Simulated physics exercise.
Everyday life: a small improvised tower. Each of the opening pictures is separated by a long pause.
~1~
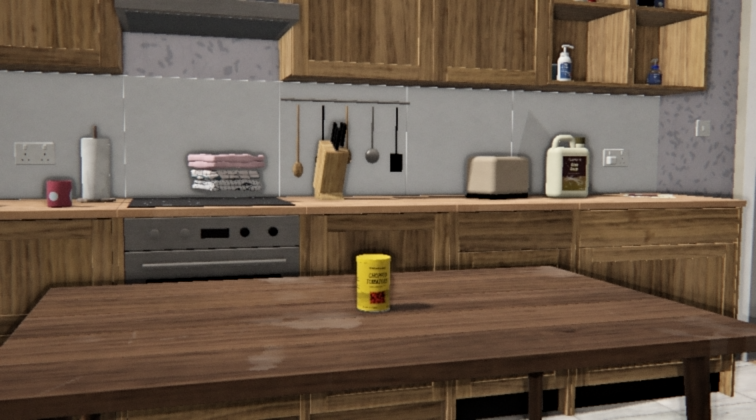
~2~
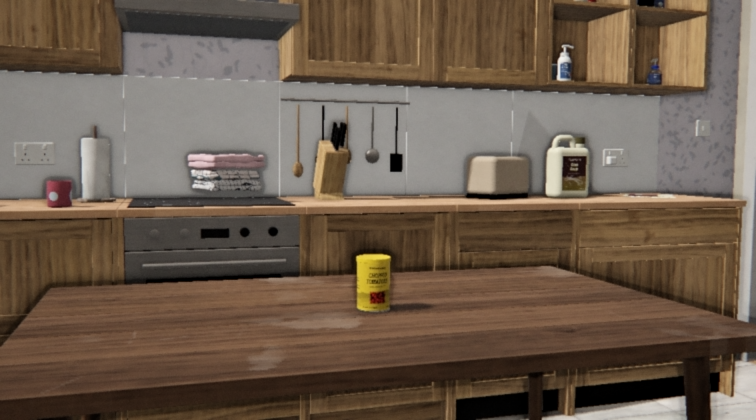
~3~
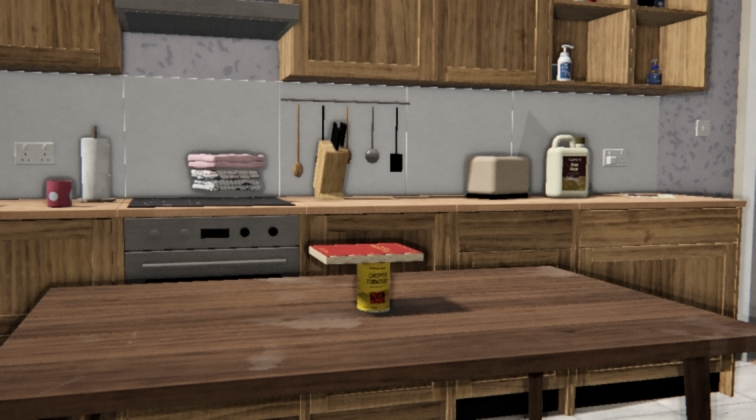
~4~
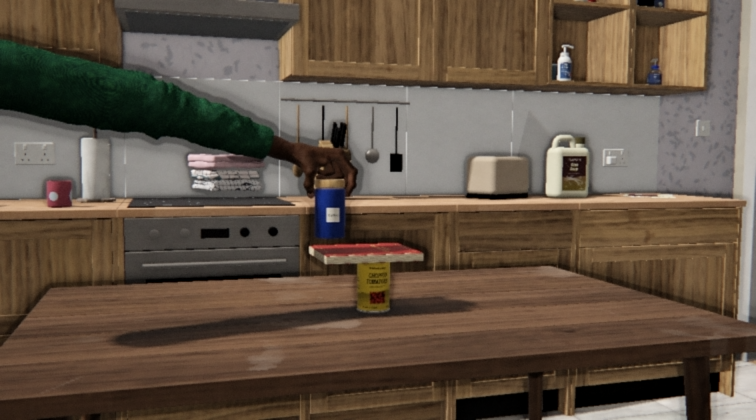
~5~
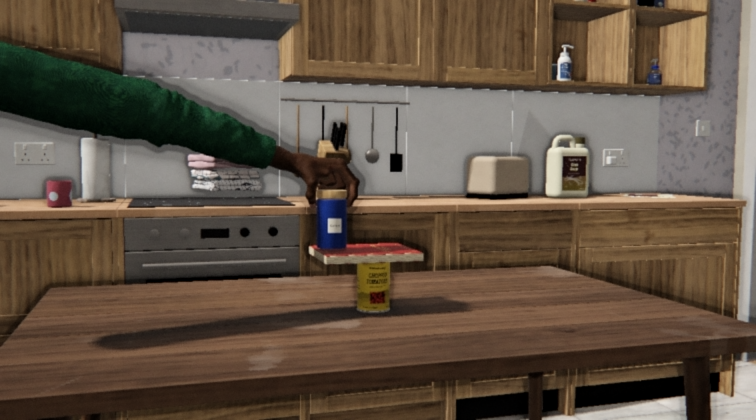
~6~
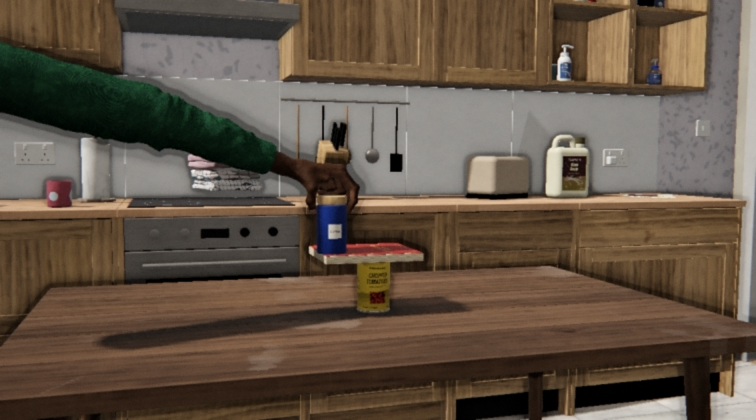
A hand lowers a blue jar onto the left side of a red book atop a yellow tin.
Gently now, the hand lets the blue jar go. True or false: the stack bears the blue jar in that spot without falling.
False.
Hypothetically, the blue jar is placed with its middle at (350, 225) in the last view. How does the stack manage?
Result: The stack tips over.
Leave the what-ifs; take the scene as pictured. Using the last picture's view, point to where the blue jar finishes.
Roughly pixel (289, 308) in the last picture.
Then, 0.40 s past the last view, blue jar now fallen; red book rocked 72° from its first pose.
Then, 0.70 s past the last view, red book on its side.
Finally, fallen, blue jar and red book; yellow tin still in place. Final places as the last picture's camera would see them, blue jar near (290, 308). The stack comes apart.
